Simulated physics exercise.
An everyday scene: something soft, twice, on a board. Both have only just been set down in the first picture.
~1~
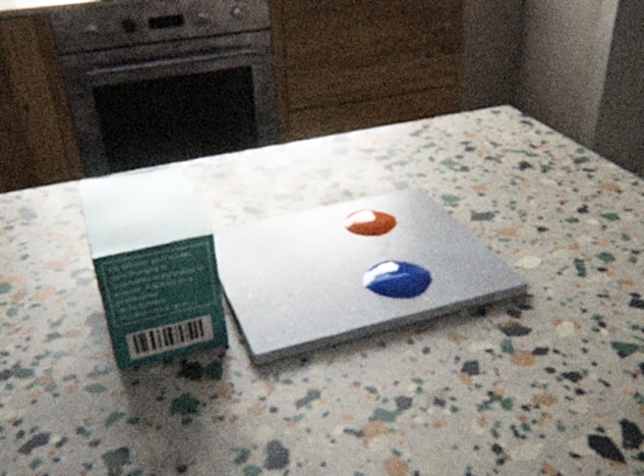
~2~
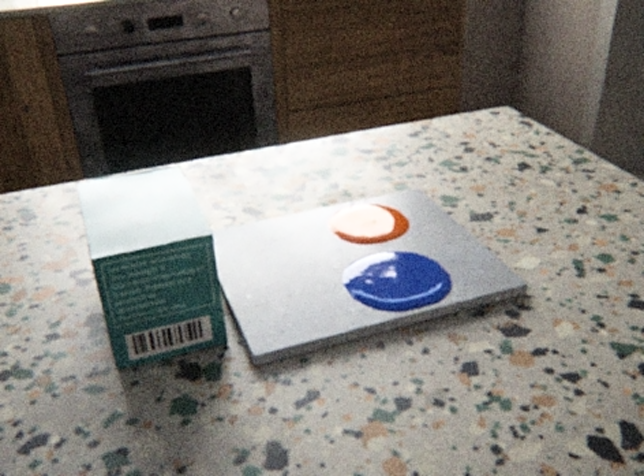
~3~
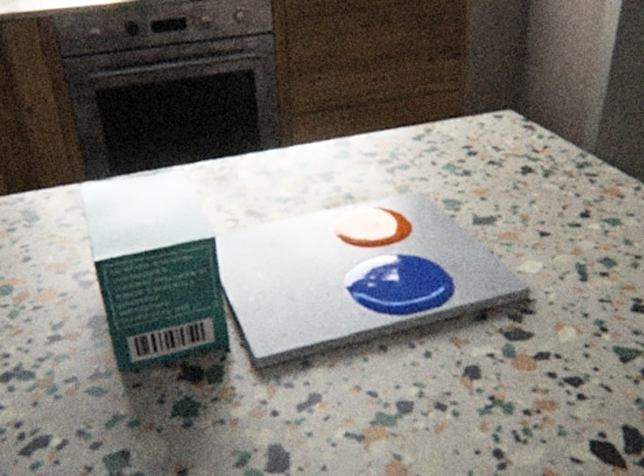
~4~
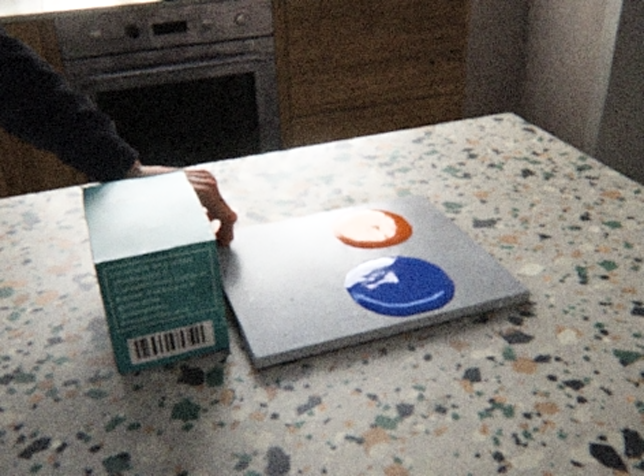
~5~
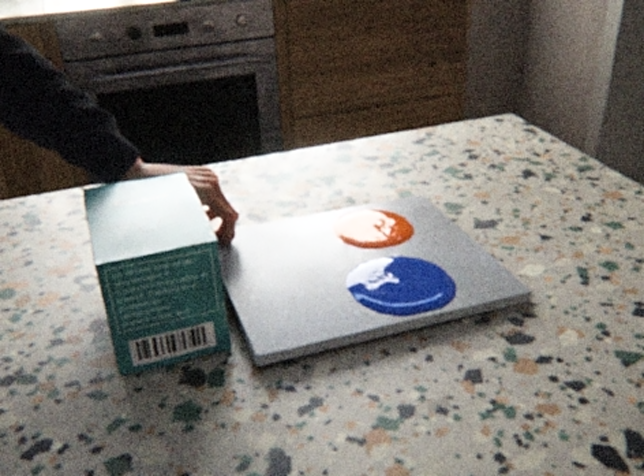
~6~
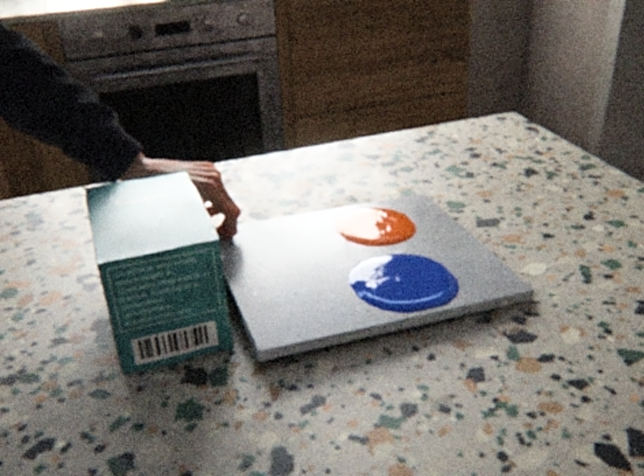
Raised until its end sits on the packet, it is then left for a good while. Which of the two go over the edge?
So: The blue sauce, it drops off; the orange sauce, it drops off.
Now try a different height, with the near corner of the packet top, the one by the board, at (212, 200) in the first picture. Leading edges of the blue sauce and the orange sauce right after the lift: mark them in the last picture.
Taken in turn, the fronts are at (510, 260) and (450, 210).
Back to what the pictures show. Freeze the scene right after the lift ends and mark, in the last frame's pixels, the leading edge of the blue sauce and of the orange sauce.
In the last picture the first one is at (506, 259) and the second at (451, 212).
Next, slope about 28°; the blue sauce is dripping off the low end; the orange sauce is dripping off the low end.
After that, the blue sauce is dripping off the low end; the orange sauce is dripping off the low end.
Finally, slope about 28°; the blue sauce is dripping off the low end; the orange sauce is dripping off the low end.
